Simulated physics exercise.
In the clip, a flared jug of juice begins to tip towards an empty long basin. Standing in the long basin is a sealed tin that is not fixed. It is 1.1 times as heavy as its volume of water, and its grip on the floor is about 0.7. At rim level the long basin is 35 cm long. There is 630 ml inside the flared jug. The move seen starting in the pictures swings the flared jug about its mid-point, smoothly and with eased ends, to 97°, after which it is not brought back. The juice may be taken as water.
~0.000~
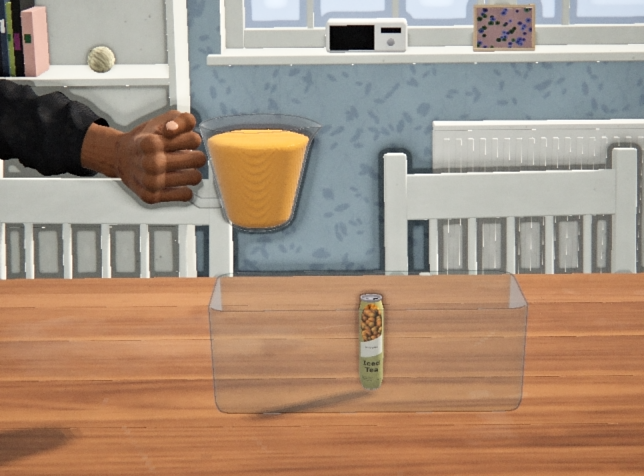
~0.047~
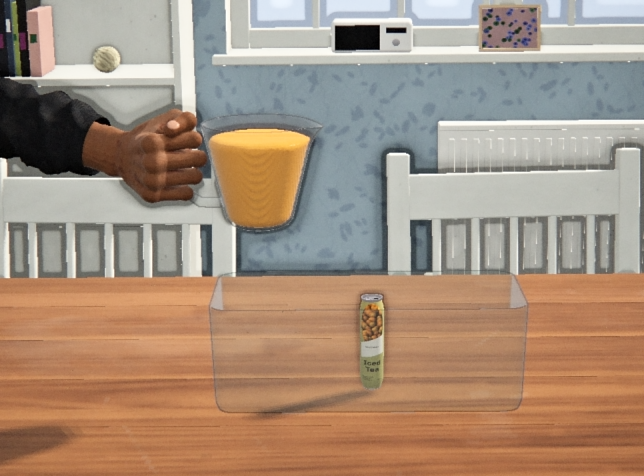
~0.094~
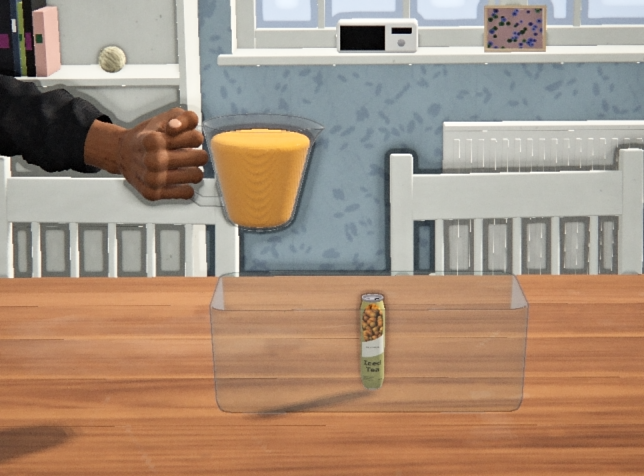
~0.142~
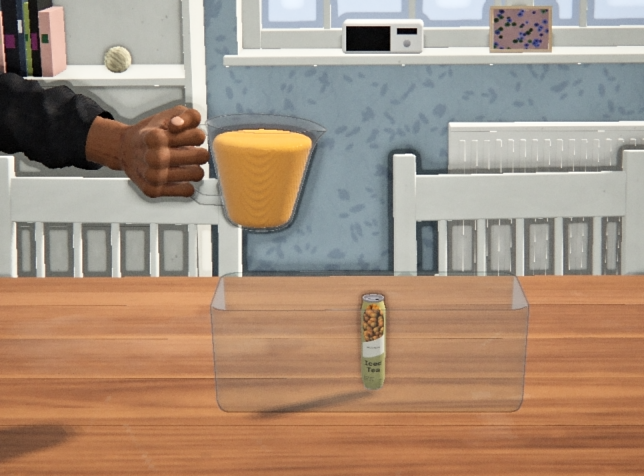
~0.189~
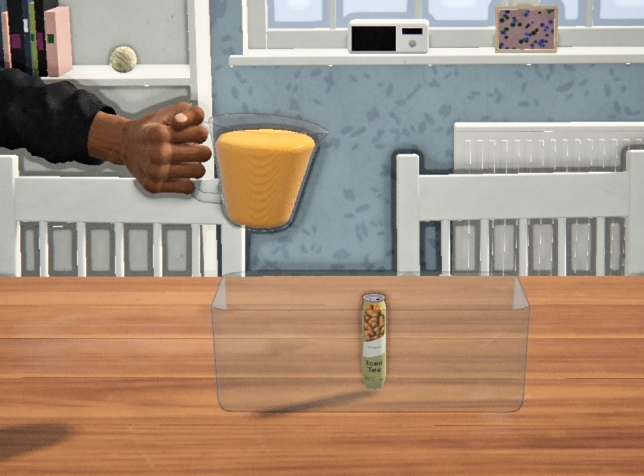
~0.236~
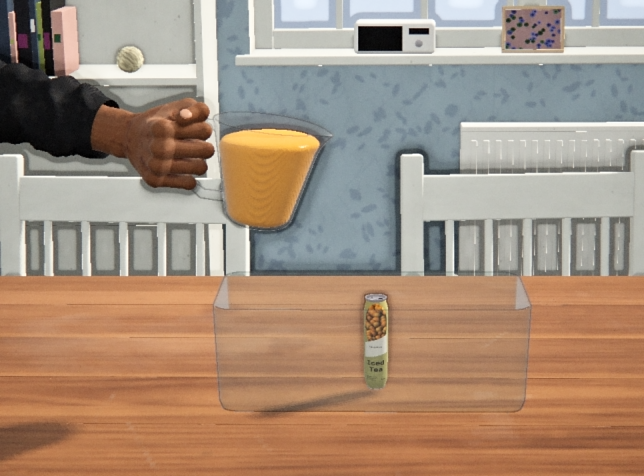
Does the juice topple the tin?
Watch, it's going to be unseated.
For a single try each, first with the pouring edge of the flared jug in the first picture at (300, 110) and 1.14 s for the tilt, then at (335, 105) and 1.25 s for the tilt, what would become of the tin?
Trial 1 - tin tips; trial 2 - tin stays standing.
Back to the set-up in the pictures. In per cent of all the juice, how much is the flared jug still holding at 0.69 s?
Close to 76 percent of the liquid remains at that time.
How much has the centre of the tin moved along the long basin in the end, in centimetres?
Roughly 7.0 cm.
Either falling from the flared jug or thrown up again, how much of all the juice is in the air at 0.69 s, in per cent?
Some 18 per cent, I reckon.
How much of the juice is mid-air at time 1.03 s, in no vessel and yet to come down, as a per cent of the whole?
Roughly 18 %.
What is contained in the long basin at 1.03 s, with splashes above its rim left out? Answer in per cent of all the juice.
Some 60 per cent.
Then, 0.69 s in, the tilt is 56° and 76 per cent is still to pour; the tin stands where it began.
Then, 1.03 s in, the tilt is 89° and 23 per cent is still to pour; the tin stands where it began.
Then, 1.38 s in, the tilt is 97° and 0 per cent is still to pour; the tin leans 30°.
Then, 1.76 s in, the tilt is 97° and 0 per cent is still to pour; the tin lies on its side.
Finally, the tin lies on its side.
